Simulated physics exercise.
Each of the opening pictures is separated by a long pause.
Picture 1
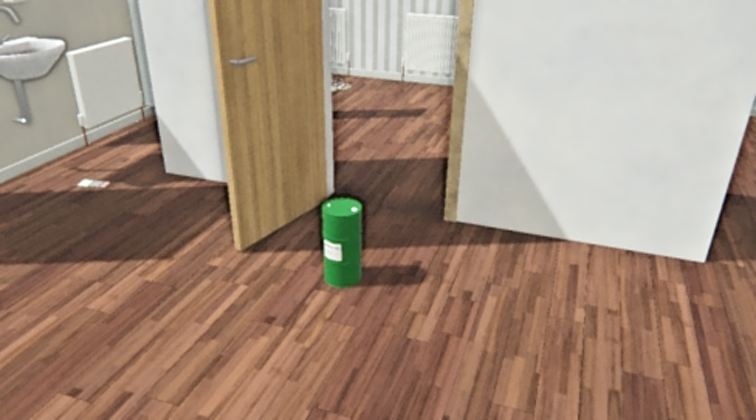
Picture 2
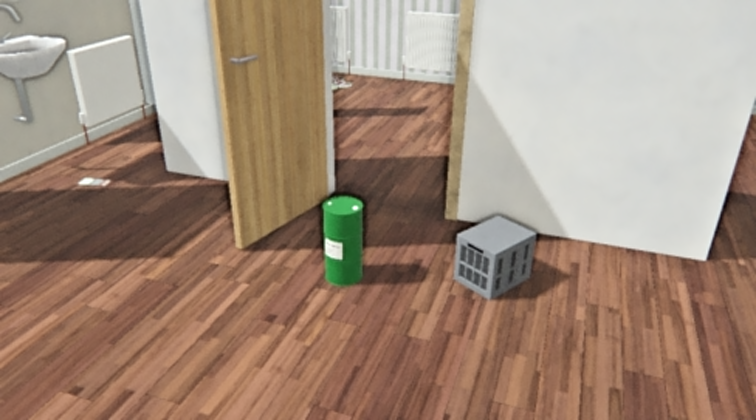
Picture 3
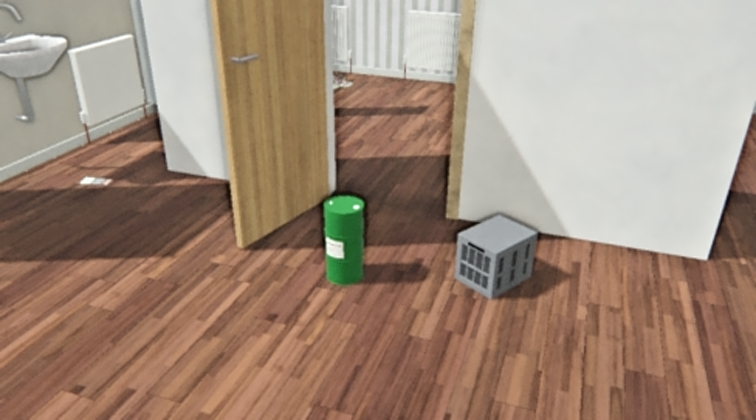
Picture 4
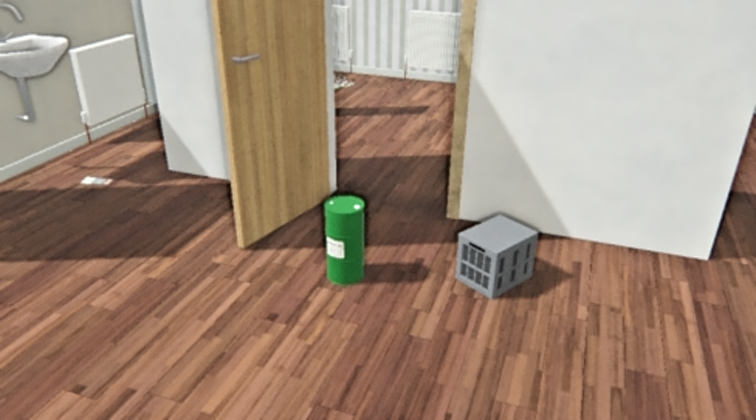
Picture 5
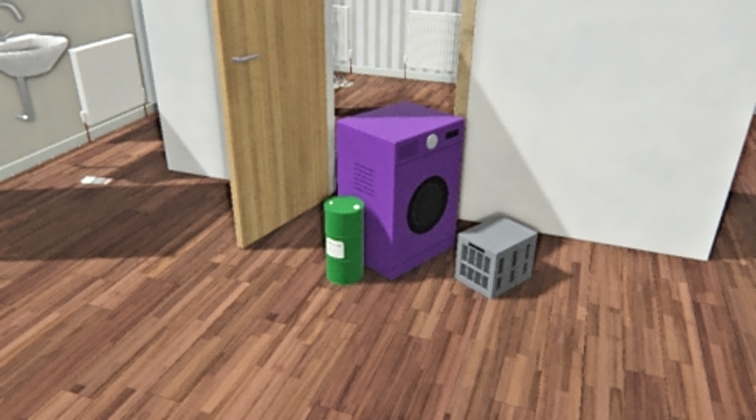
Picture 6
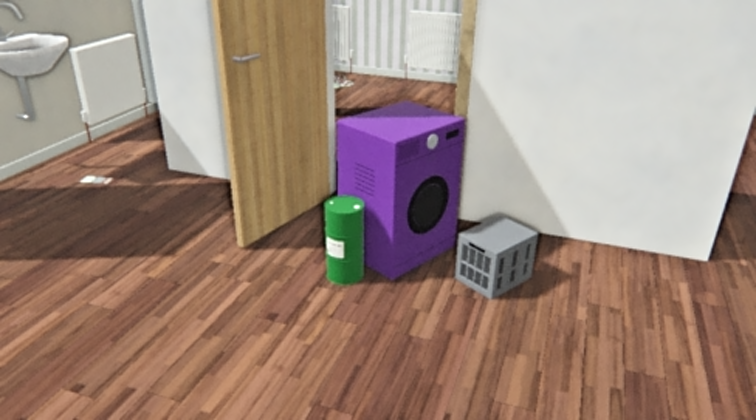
A bright room with reddish-brown plank flooring is seen from slightly above, with an open wooden door left of centre, white walls, and a sink and radiator at the far left. A green canister stands near the middle; a grey crate appears to its right, then a purple front-loading appliance appears between and behind them. Nothing is seen travelling, the door stays still, and the view barely shifts.
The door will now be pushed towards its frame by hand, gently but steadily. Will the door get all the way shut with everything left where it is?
No, it fails to finish its swing.
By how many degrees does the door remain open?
Roughly 60°.
Then, 0.50 s later than the last frame, door 96° open.
Then, 0.90 s later than the last frame, door 79° open.
Then, 1.10 s later than the last frame, door 69° open.
When it is over, door 62° open; all 3 as before. End places, in pixels of the last picture, purple appliance near (400, 187).
